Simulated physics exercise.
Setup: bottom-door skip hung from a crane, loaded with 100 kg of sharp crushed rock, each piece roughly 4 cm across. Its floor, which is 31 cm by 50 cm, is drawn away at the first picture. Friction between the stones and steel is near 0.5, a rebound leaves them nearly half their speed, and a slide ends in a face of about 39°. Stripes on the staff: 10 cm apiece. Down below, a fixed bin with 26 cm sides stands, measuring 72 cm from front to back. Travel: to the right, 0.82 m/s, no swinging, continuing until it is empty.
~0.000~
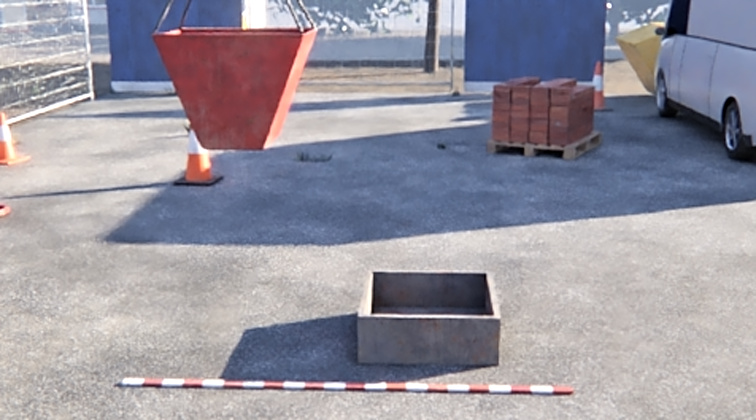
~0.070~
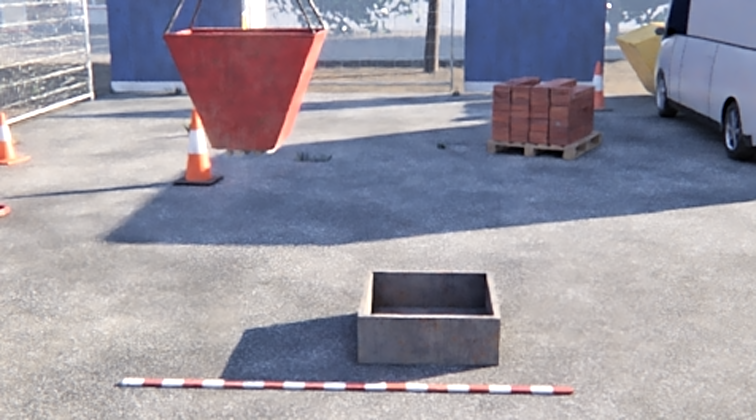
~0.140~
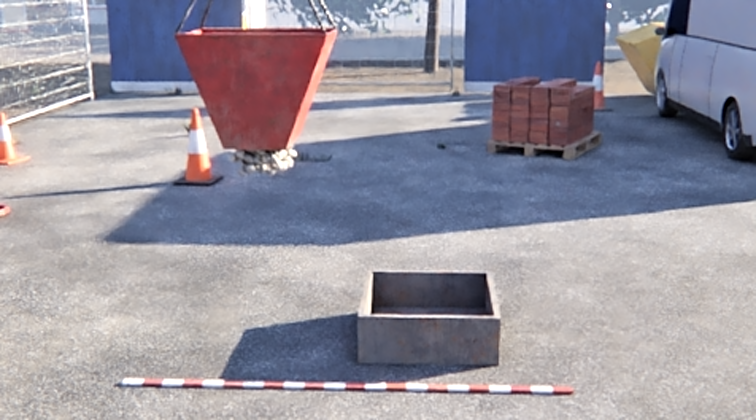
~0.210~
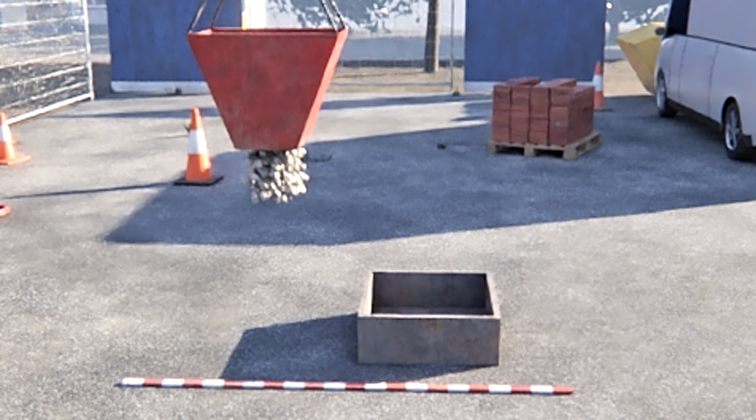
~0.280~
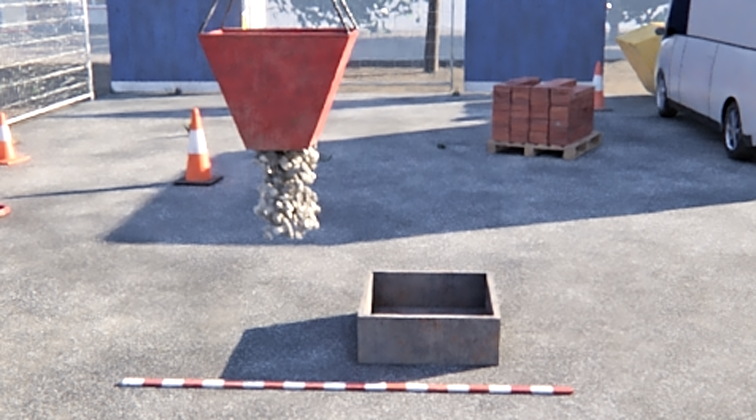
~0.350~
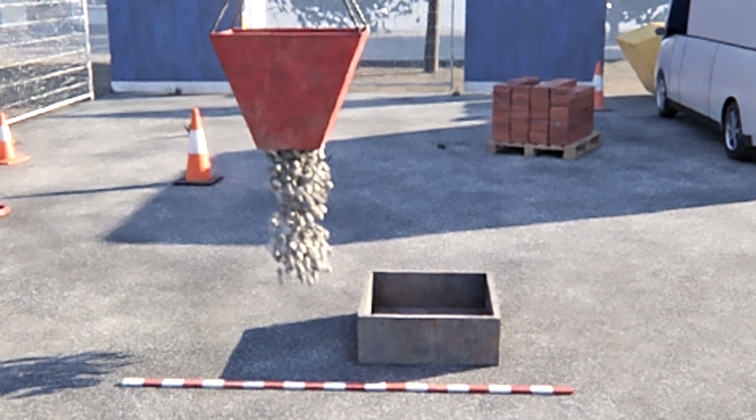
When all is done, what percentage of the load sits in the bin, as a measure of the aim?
I would say 15 per cent.
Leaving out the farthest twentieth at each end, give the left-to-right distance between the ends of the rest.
I'd put it at close to 100 cm.
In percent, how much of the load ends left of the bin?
85 %.
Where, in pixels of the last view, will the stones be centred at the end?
Centre position approx (334, 324).
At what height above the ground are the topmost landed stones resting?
I'd put it at close to 22 cm off the ground.
After 0.7 s, 0 % in the bottom-door skip, 98 % falling or lying left of the bin, 1 % falling or lying in the bin; the stones farthest right are at (378, 300).
After 1.1 s, 0 % in the bottom-door skip, 83 % falling or lying left of the bin, 15 % falling or lying in the bin, 2 % falling or lying beside or right of the bin; the stones farthest right are at (481, 319).
After 1.7 s, 0 % in the bottom-door skip, 83 % falling or lying left of the bin, 15 % falling or lying in the bin, 2 % falling or lying beside or right of the bin; the stones farthest right are at (485, 315).
After 2.6 s, 0 % in the bottom-door skip, 83 % falling or lying left of the bin, 15 % falling or lying in the bin, 2 % falling or lying beside or right of the bin; the stones farthest right are at (485, 315).
After 4.5 s, 0 % in the bottom-door skip, 83 % left of the bin, 15 % in the bin, 2 % beside or right of the bin; the stones farthest right are at (485, 315).
